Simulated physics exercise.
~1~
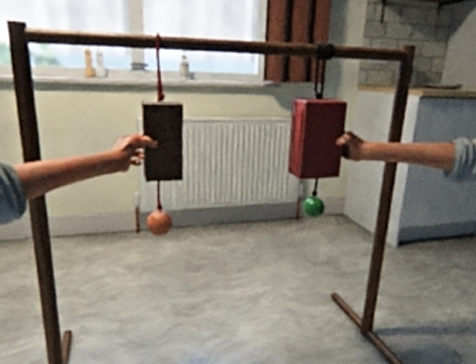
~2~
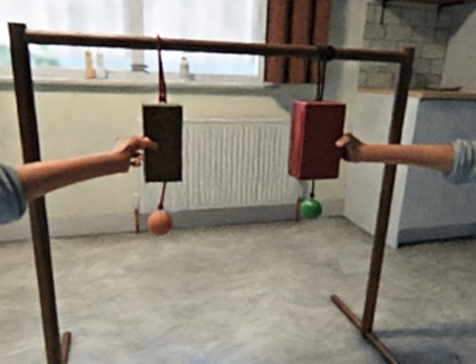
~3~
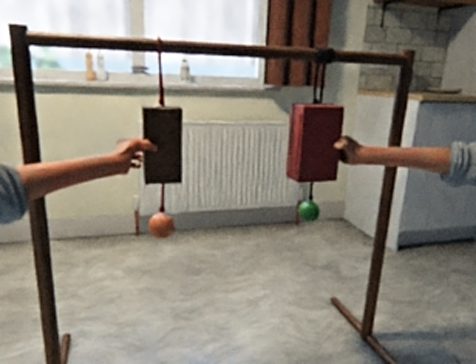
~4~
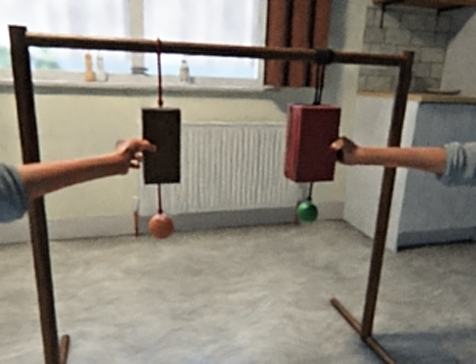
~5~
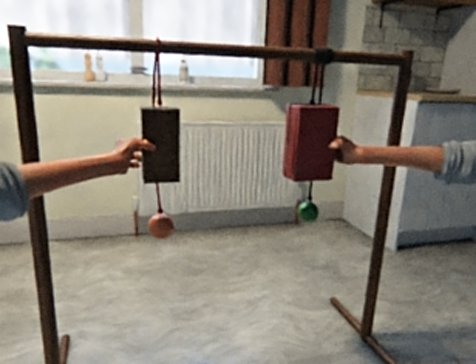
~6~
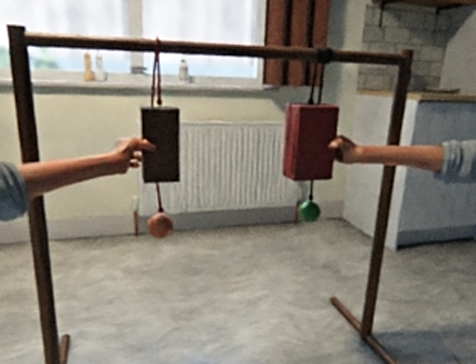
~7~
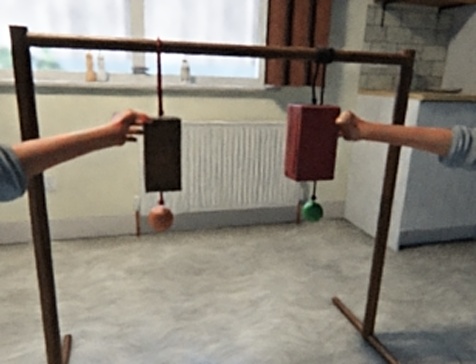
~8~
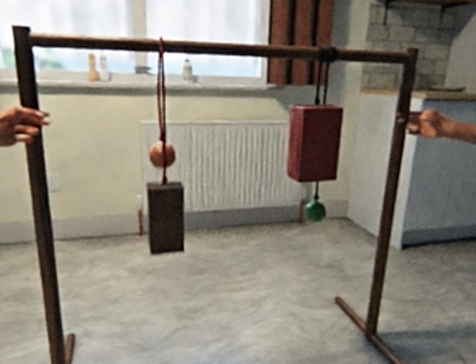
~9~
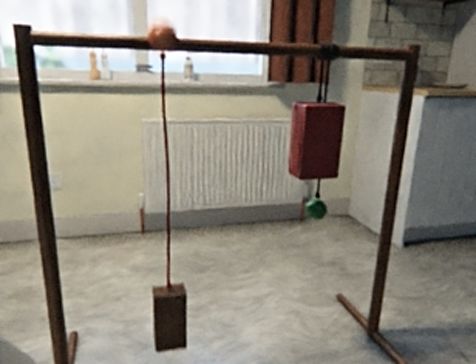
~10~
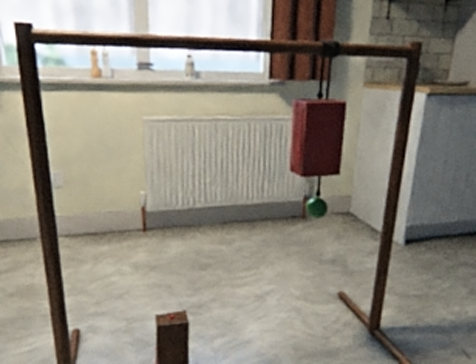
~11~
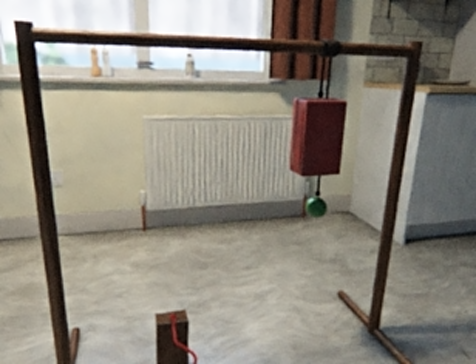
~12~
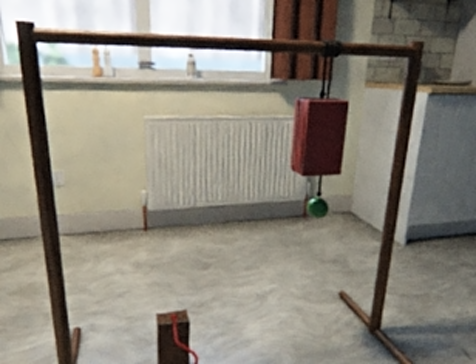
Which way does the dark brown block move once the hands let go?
It moves down, dropping from below the rail to the floor.
